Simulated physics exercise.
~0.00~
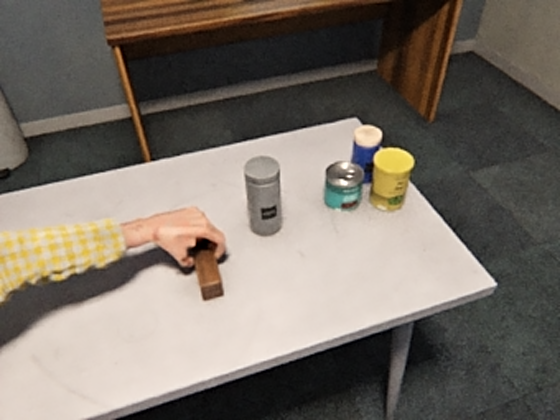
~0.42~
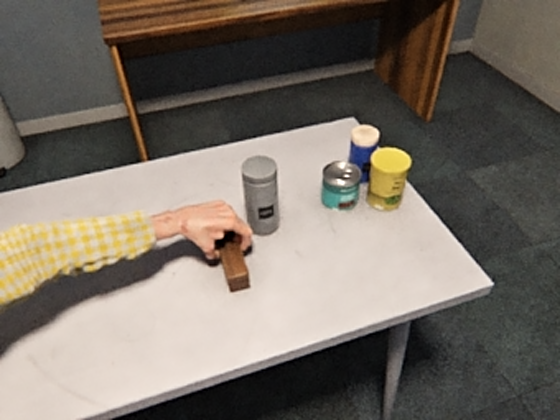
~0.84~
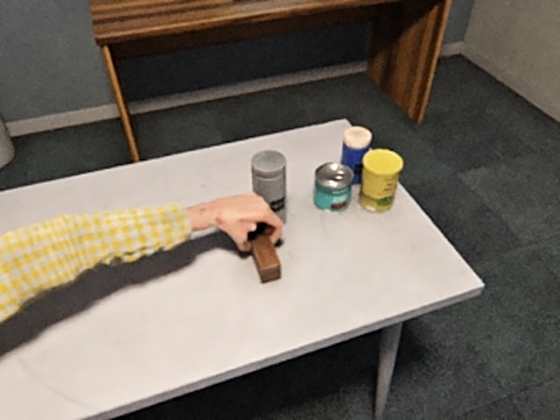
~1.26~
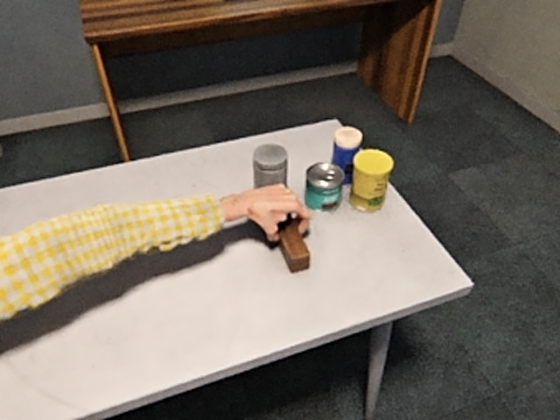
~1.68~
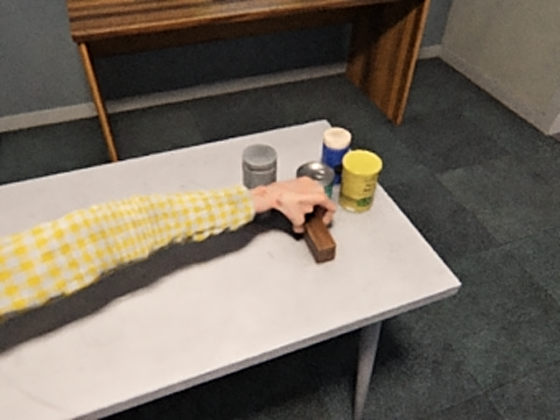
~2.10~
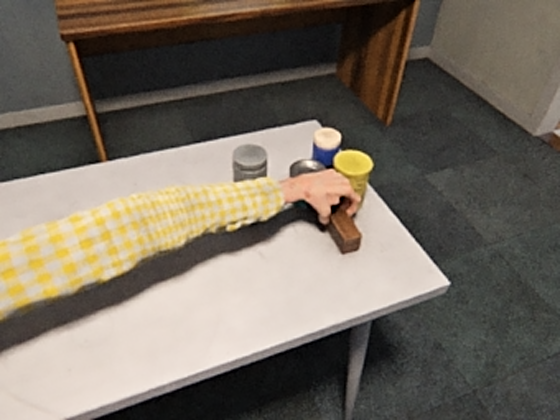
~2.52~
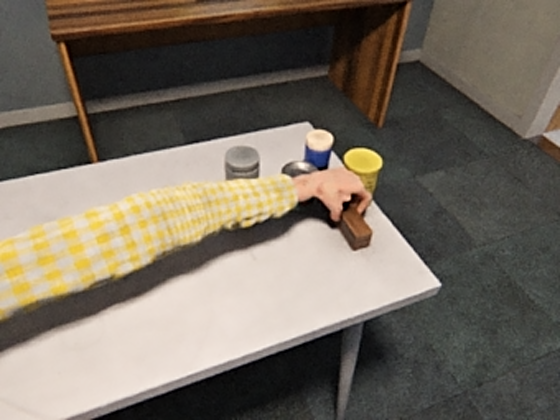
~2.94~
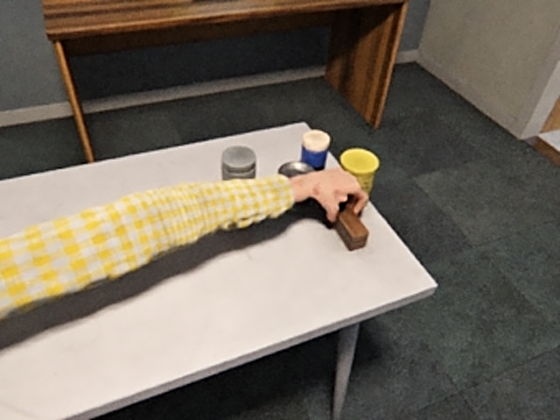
A hand in a yellow checked sleeve grips a small brown block on a pale table, seen from above at an angle, with a wooden desk behind on dark carpet. A grey jar stands near the middle, while a turquoise tin, a blue jar with a pale lid and a yellow tin cluster near the right end. The arm slides the block rightward, nudging the grey jar slightly aside before reaching the tins. It then shifts the yellow tin a little to the right and stops, as the view pans slightly right. All four containers remain upright on the table, with the hand still on the block.
